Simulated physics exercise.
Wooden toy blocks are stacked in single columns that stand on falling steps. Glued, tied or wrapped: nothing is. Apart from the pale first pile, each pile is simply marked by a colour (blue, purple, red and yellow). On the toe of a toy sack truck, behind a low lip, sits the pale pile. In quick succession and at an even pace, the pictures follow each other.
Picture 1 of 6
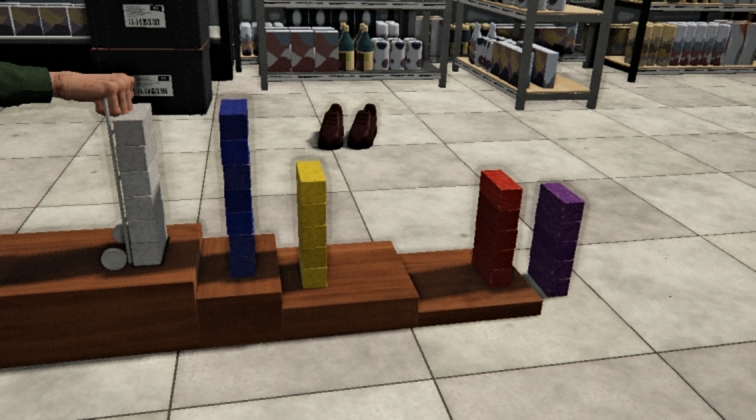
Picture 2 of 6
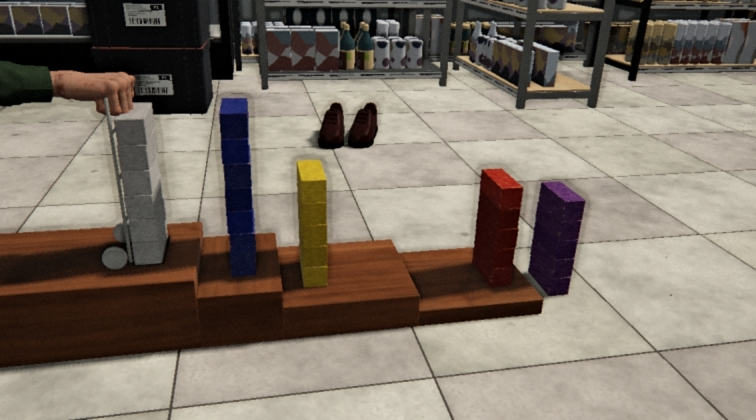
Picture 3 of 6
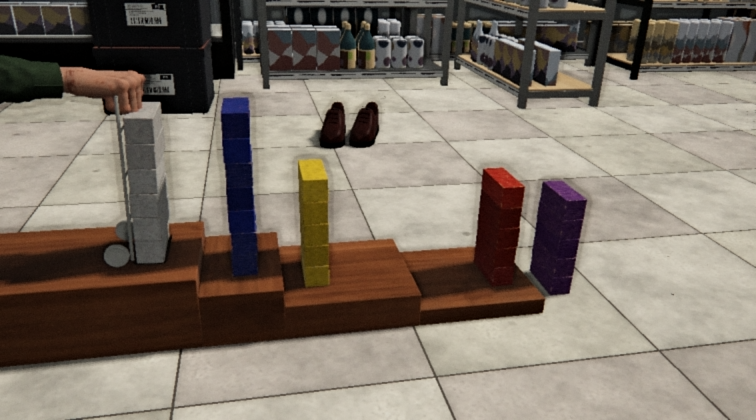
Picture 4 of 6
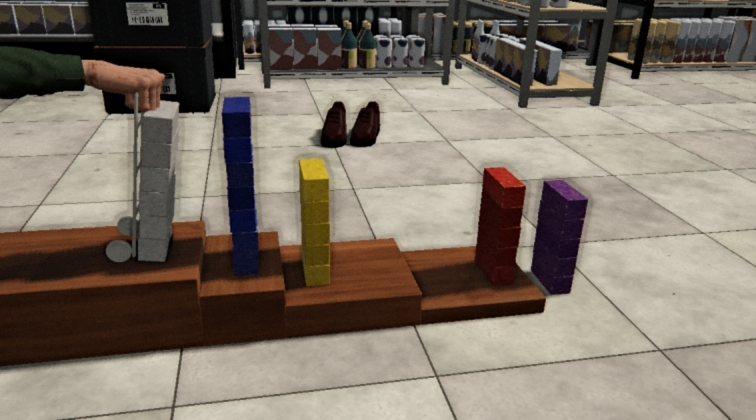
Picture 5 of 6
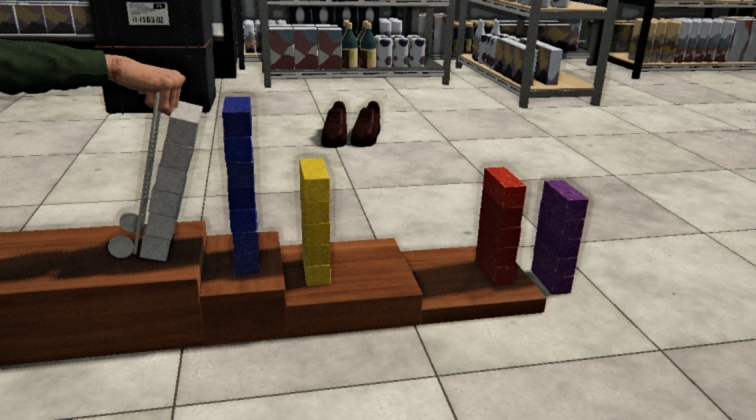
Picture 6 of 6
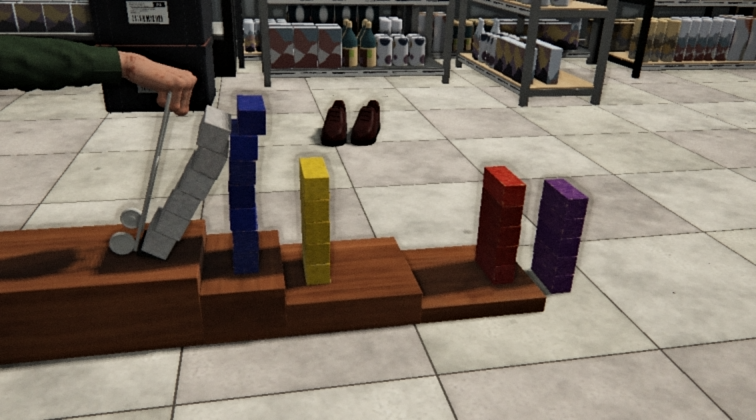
A hand tipped a small toy sack truck forward on wooden steps, and its pale stack of blocks leaned right against the blue column, nudging the upper blue blocks slightly out of line.
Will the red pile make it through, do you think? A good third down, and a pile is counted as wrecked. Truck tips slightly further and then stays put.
I reckon it stays standing.
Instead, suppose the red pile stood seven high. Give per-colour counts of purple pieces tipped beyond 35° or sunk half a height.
By colour: Purple 0.
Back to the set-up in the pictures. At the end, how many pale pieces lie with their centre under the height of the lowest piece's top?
Pale pieces: 5.
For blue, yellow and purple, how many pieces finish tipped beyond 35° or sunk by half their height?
Blue 6, yellow 4, purple 0.
Just after the last frame, 6 of the pale pile down; none of the 5 red blocks down (0 of 22 in all colours); top red block unmoved; top blue block tilted clearly.
A moment on, 6 of the pale pile down; none of the 5 red blocks down (6 of 22 in all colours); top red block unmoved; top blue block on its side.
Further on, 6 of the pale pile down; none of the 5 red blocks down (10 of 22 in all colours); top red block moved a little; top blue block upside down.
When it is over, 6 of the pale pile down; none of the 5 red blocks down (10 of 22 in all colours); top red block moved a little; top blue block upside down. In pixels of the last frame, middles, top red block near (508, 186), top blue block near (469, 249).
